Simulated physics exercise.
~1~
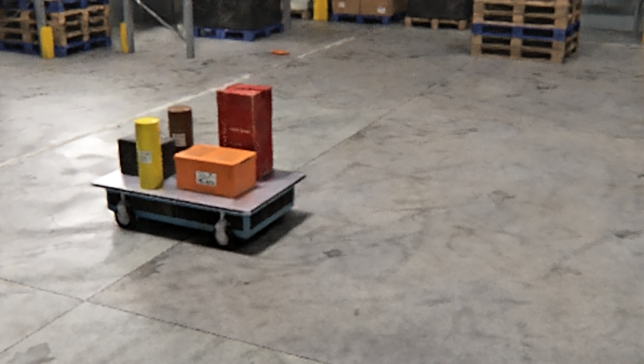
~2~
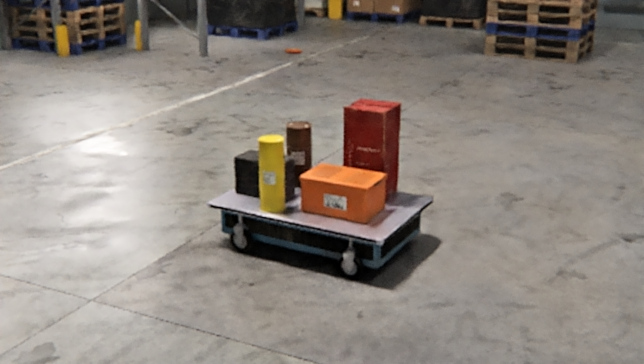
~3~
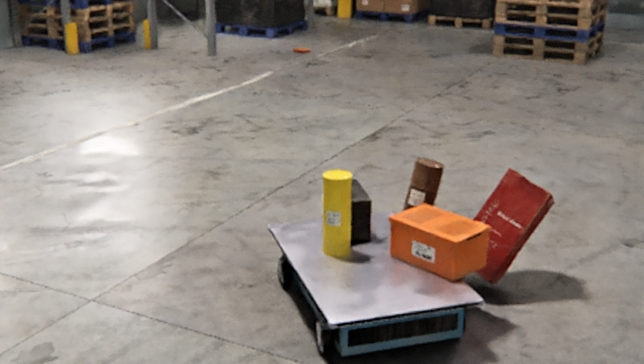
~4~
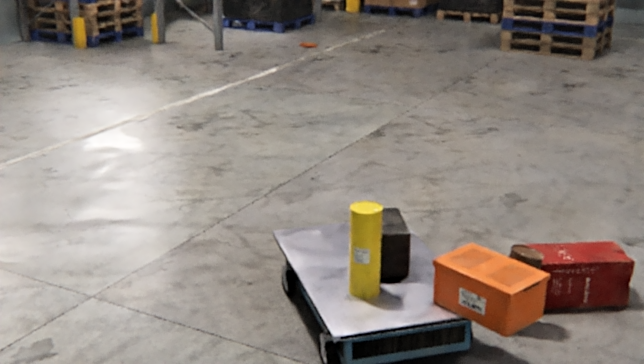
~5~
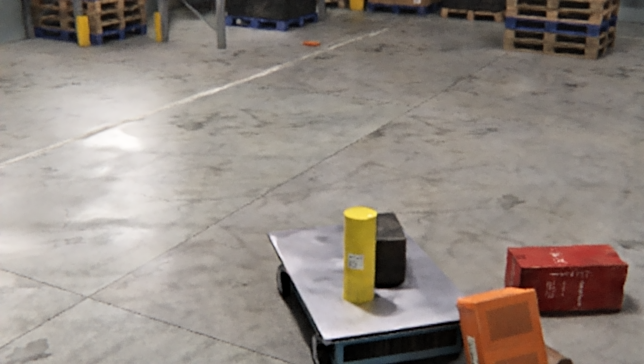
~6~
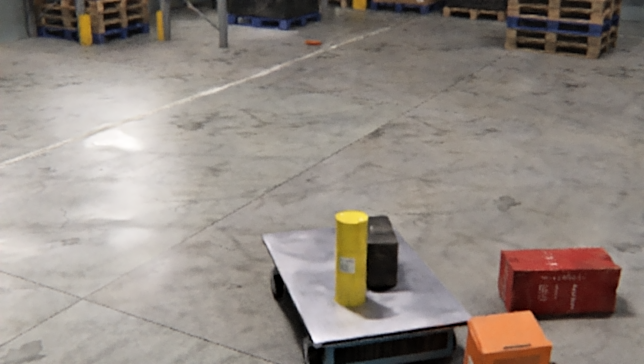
A robot cart turns sharply and stops, spilling its red, brown and orange items onto the floor.
